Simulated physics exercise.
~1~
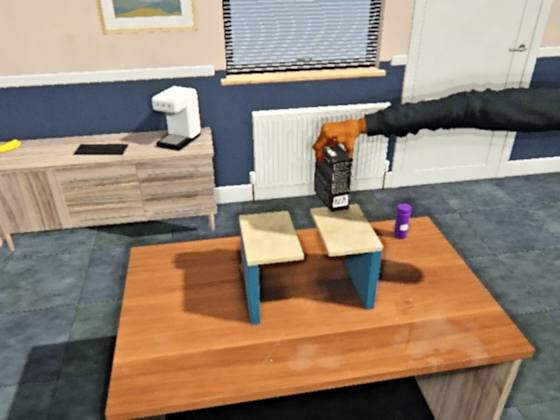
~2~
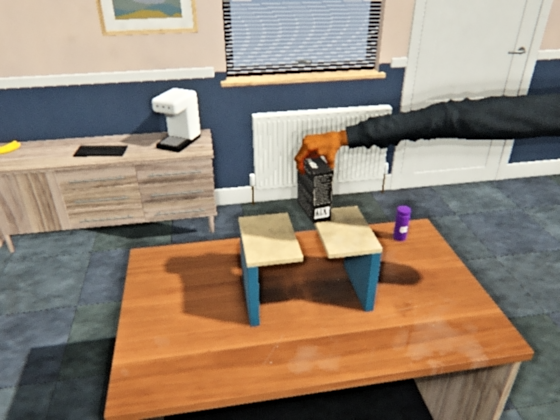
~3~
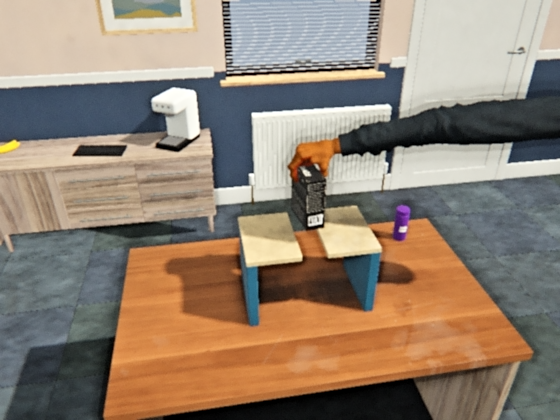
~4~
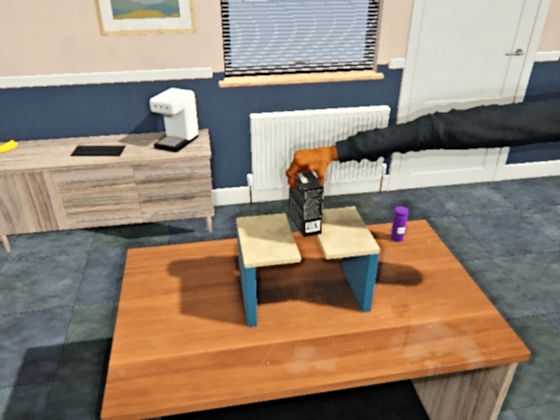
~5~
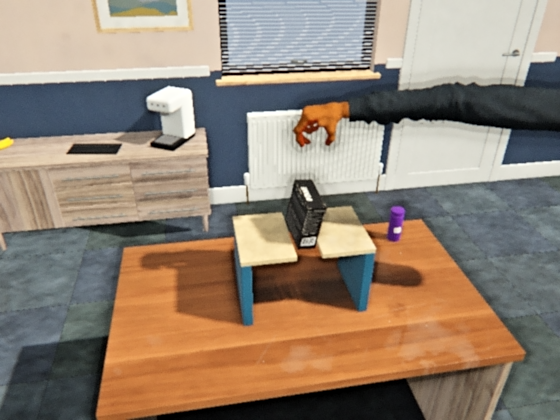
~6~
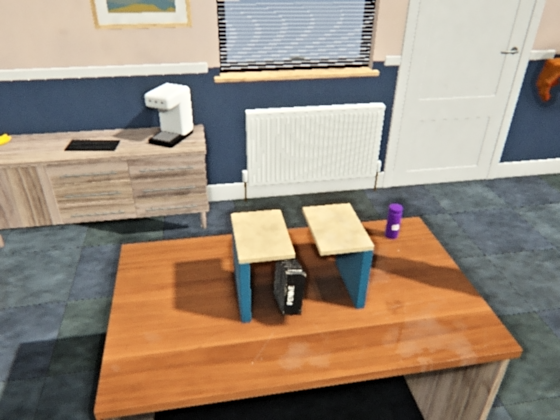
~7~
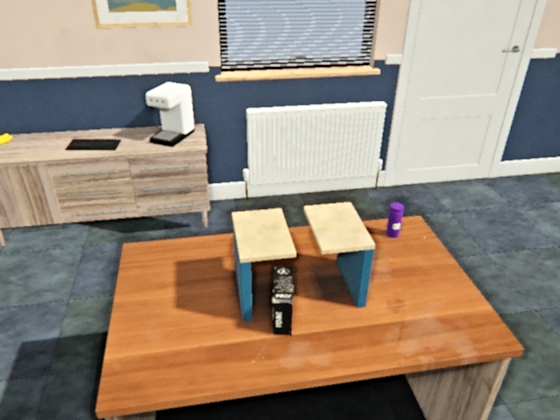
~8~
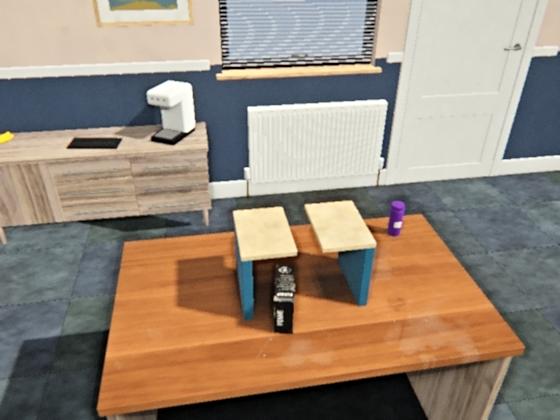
In a room with dark blue lower walls and a white radiator, a slightly swaying view looks down on a wooden table holding a stand with two pale tops on blue supports, a gap between them. A purple shaker stands on the table to the right, and a white machine sits on a sideboard at left. A dark-sleeved arm with an orange hand moves an upright black packet left and lowers it over the gap. The hand lets go and withdraws as the packet leans. The packet drops through, tips over and ends lying on the table, the shaker unmoved.
